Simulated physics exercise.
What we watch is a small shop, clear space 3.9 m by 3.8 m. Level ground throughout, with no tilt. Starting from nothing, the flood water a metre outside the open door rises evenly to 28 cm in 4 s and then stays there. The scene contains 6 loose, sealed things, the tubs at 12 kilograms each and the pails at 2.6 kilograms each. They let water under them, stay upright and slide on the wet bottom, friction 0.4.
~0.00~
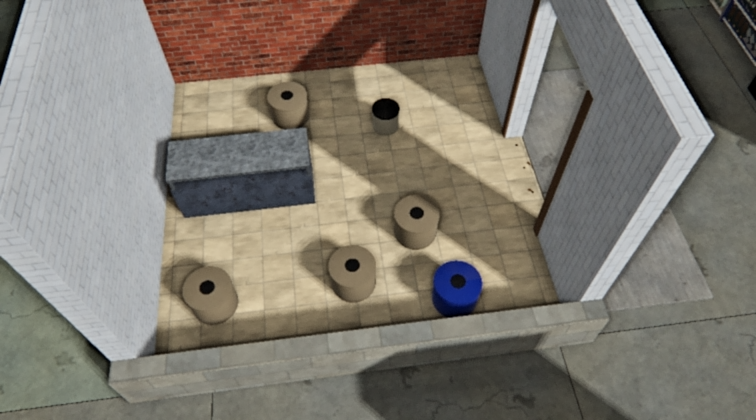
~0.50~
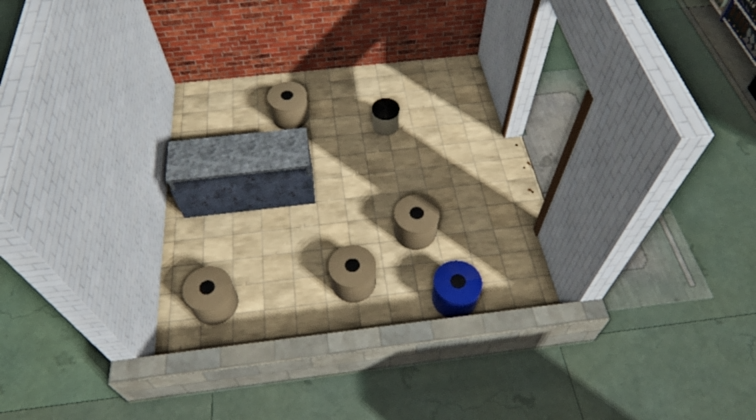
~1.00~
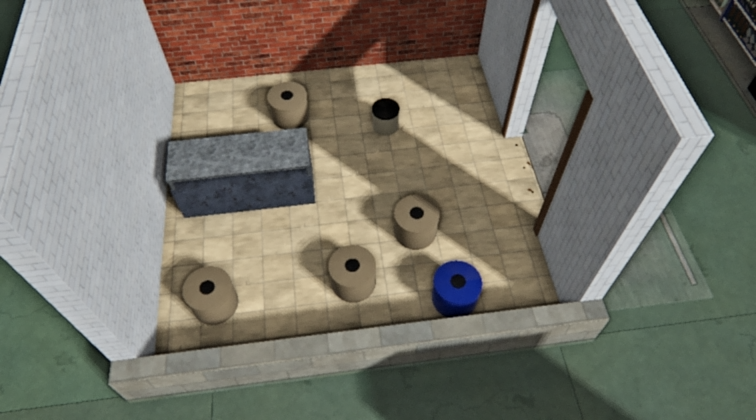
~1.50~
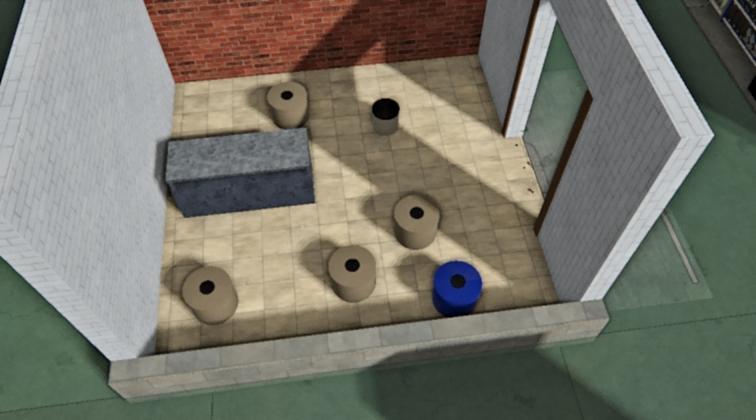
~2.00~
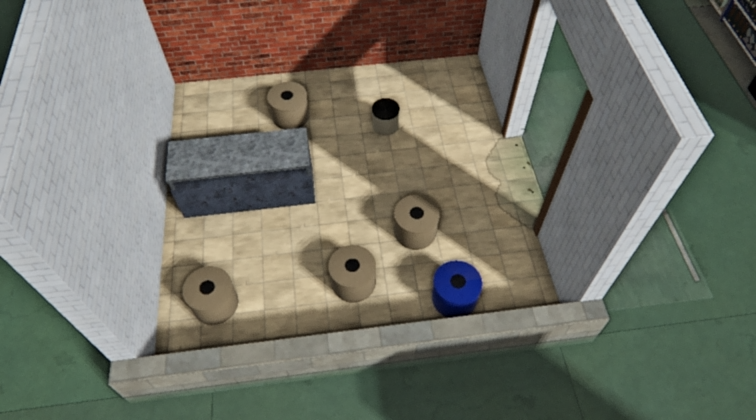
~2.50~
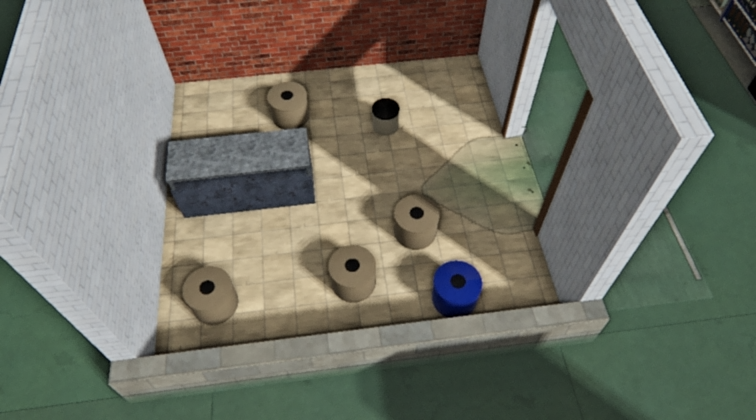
Greenish water covering the ground outside a small brick-backed shop, then spreading in through the doorway across the tiles, tubs staying still.
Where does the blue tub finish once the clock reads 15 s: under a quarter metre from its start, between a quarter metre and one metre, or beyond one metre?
It finishes between the two marks.
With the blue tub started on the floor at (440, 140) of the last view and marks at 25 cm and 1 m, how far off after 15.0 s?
It creeps a little.
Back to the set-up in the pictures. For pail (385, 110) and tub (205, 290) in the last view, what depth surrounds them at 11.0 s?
Roughly 16 and 21 cm.
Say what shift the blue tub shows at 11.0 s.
It has shifted about 80 cm.
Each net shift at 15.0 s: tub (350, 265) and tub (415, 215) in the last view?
They've ended up 120 cm and 250 cm away, in that order.
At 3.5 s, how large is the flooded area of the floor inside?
The covered patch comes to about 4.0 m2.
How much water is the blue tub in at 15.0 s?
Roughly 19 cm.
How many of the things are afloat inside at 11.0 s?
6.
After 3.5 s the blue tub is near (458, 282), 0.0 m from its start, aground; 0 afloat.
After 6.8 s the blue tub is near (456, 289), 0.1 m from its start, aground; 5 afloat.
After 11.0 s the blue tub is near (471, 217), 0.7 m from its start, afloat; 6 afloat.
After 15.0 s the blue tub is near (494, 230), 0.6 m from its start, afloat; 6 afloat.
